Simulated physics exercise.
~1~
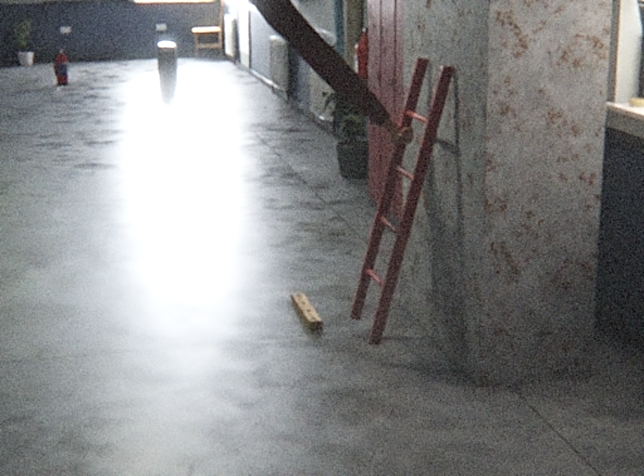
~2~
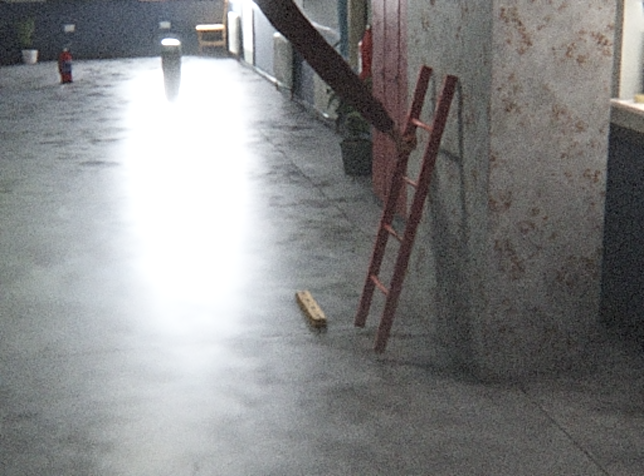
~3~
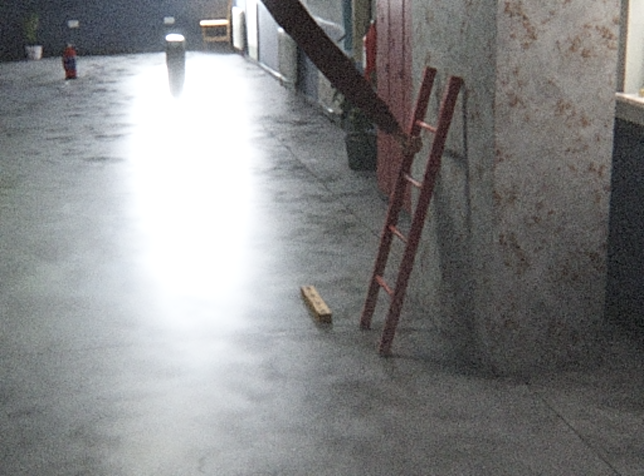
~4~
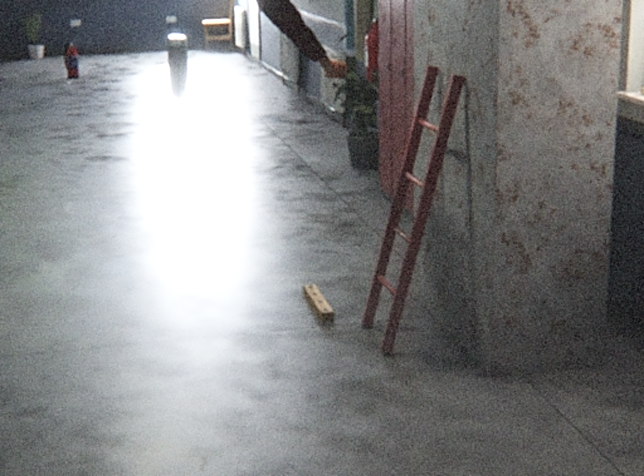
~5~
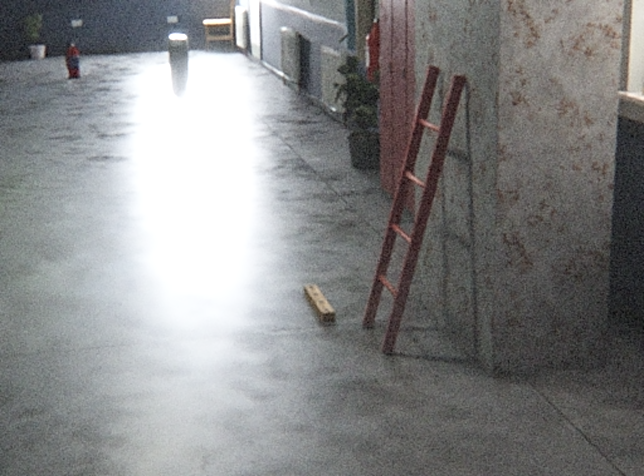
A red ladder, held by a hand reaching in from above, shifts slightly downward against a mottled pillar on a hard grey floor, near a small wooden batten. The hand then lets go and draws back out of view, and the ladder stays leaning.
